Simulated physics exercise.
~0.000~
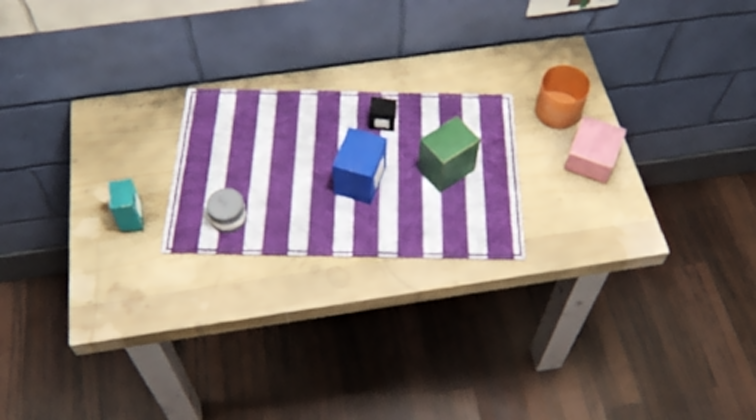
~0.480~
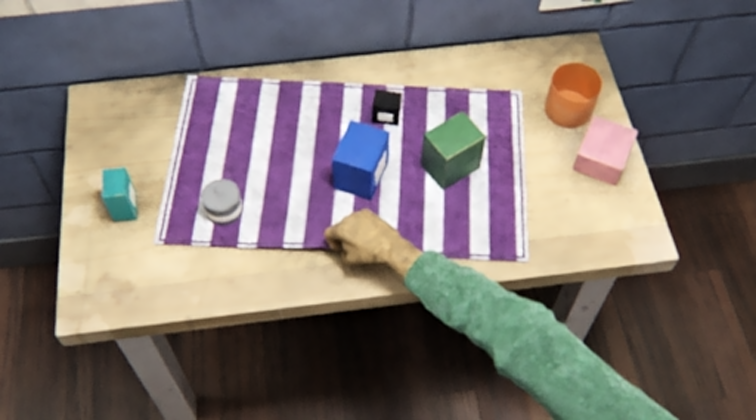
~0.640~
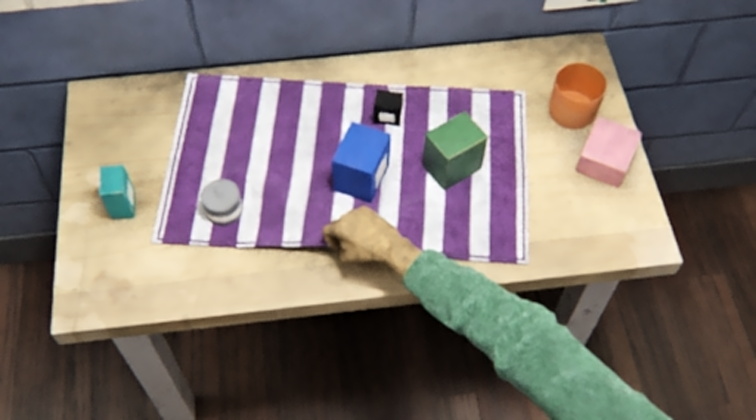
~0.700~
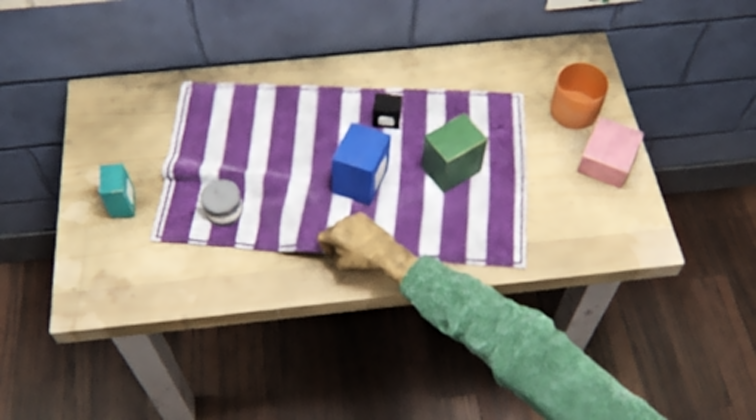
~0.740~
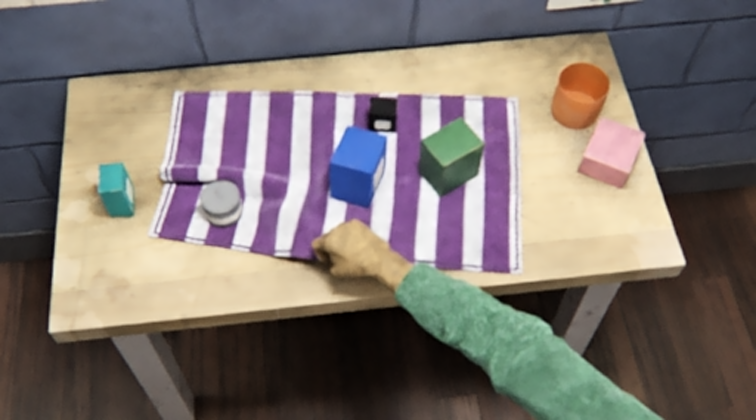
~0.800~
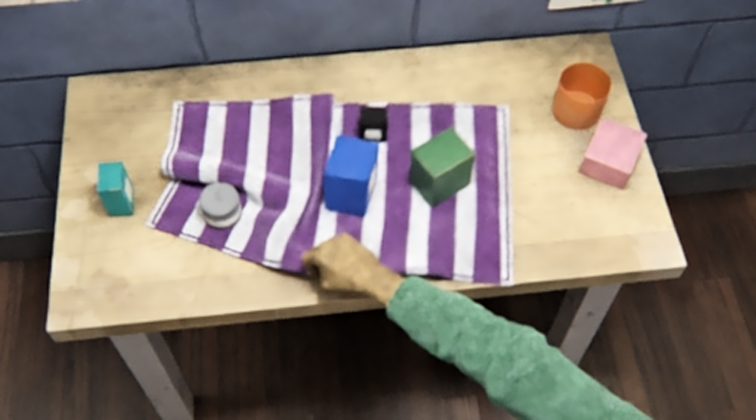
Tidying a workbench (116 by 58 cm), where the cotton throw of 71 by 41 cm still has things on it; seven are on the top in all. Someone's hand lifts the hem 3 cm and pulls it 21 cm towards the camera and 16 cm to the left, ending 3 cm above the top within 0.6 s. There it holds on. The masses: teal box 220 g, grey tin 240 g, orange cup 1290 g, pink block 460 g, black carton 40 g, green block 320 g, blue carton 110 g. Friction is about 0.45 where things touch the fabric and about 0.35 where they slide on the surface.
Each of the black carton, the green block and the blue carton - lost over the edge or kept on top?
Black carton: Kept on top; green block: Kept on top; blue carton: Kept on top.
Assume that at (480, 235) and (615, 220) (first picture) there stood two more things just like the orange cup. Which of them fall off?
Log, listed order - lost / kept.
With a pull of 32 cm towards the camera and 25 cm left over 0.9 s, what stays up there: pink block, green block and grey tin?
In that case pink block holds on, green block is lost over the edge and grey tin is lost over the edge.
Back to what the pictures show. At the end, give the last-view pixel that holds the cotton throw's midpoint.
The middle ends up near pixel (271, 270).
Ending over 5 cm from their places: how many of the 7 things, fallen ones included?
It adds up to 4.
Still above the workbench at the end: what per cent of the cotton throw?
Roughly 75%.
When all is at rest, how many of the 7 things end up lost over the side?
0 in all.
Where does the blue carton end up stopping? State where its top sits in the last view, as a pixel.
It stops around pixel (292, 256).
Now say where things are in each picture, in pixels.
The first picture shows black carton (383, 106); green block (451, 139); blue carton (360, 151); cotton throw corners (161, 253) (188, 89) (512, 95) (525, 260).
The second picture shows cotton throw corners (154, 244) (189, 77); grip (340, 249).
The third picture shows blue carton (361, 147); cotton throw corners (152, 243) (189, 74); grip (338, 246).
The fourth picture shows green block (456, 137); black carton (388, 102); blue carton (361, 148); cotton throw corners (150, 241) (183, 83); grip (334, 253).
The fifth picture shows green block (453, 141); black carton (384, 106); blue carton (358, 151); cotton throw corners (148, 236) (176, 92); grip (329, 260).
The sixth picture shows black carton (374, 116); green block (444, 151); blue carton (351, 161); cotton throw corners (145, 225) (175, 102) (508, 106) (512, 286); grip (318, 274).
After 0.9 s, 95 % of the cotton throw is still over the top; black carton 13 cm off its start, blue carton 12 cm off its start, green block 12 cm off its start.
After 1.0 s, 90 % of the cotton throw is still over the top; black carton 20 cm off its start, blue carton 18 cm off its start, green block 18 cm off its start.
After 1.1 s, 80 % of the cotton throw is still over the top; black carton 26 cm off its start at (317, 188), blue carton 25 cm off its start at (294, 246), green block 25 cm off its start at (388, 231).
After 1.2 s, 75 % of the cotton throw is still over the top; black carton 28 cm off its start, green block 27 cm off its start, blue carton 27 cm off its start.
After 2.8 s, 75 % of the cotton throw is still over the top; black carton 27 cm off its start at (315, 196), green block 27 cm off its start at (384, 243), blue carton 26 cm off its start at (292, 256), grey tin 17 cm off its start at (182, 271).
